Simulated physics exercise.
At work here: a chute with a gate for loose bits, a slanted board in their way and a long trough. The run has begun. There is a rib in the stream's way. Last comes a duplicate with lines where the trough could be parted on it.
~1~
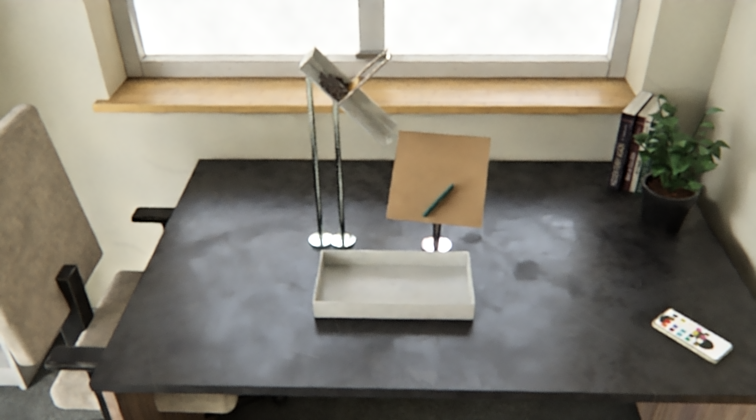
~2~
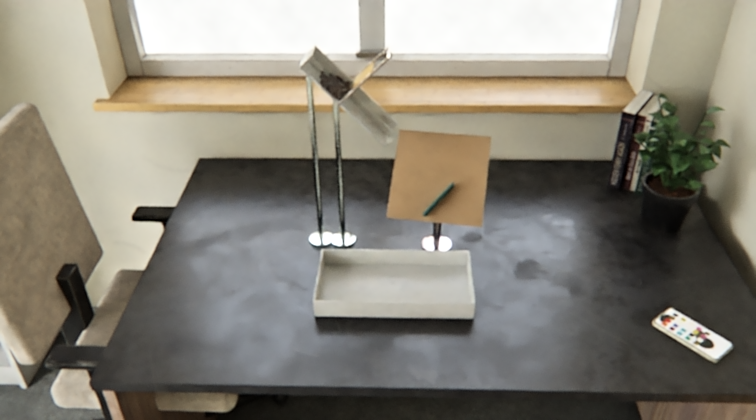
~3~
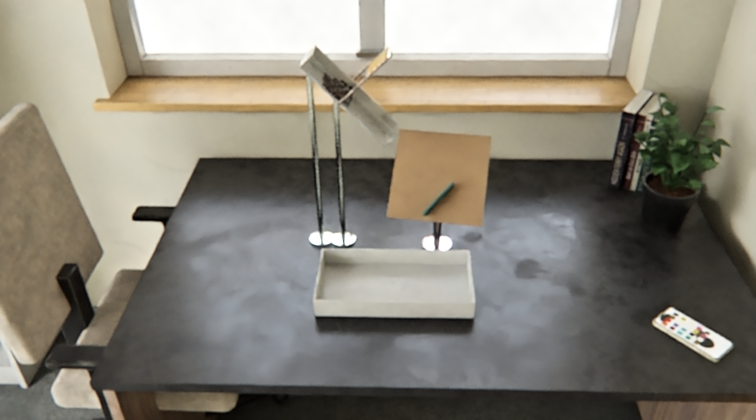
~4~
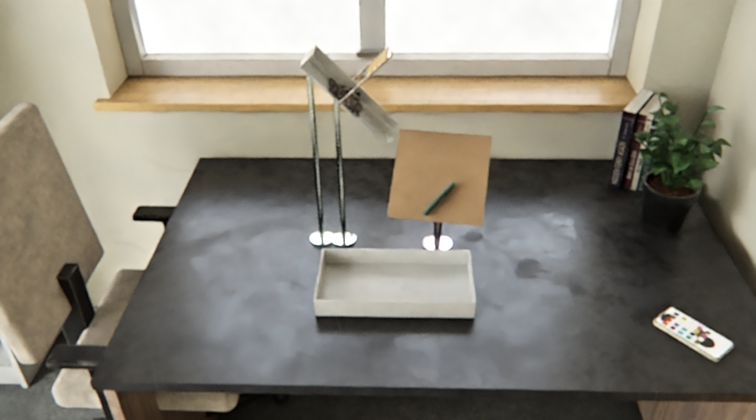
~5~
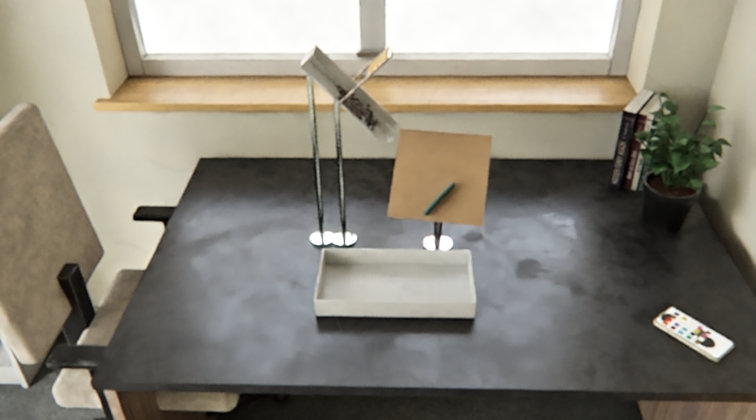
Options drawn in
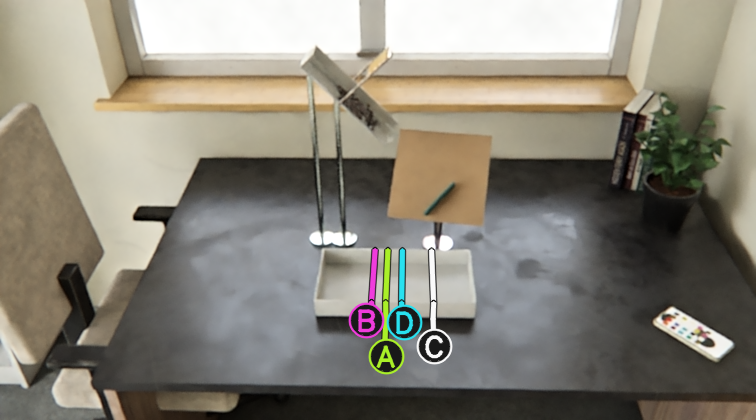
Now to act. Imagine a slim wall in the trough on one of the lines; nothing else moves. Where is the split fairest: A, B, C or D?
Use line D.
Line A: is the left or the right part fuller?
More lands on the right.
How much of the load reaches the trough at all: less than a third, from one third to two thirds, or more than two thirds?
About that: More than two thirds.
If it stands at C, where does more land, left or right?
More lands on the left.
On the marked copy, line A crosses the front rim at (385, 301); line B crosses the front rim at (371, 301); line C crosses the front rim at (433, 302); line D crosses the front rim at (401, 301).
With A, of what is caught, a small part on the left of the divider, nearly all on the right.
With B, of what is caught, a stray few on the left of the divider, nearly all on the right.
With C, of what is caught, nearly all on the left of the divider, a stray few on the right.
With D, of what is caught, about half on the left of the divider, about half on the right.
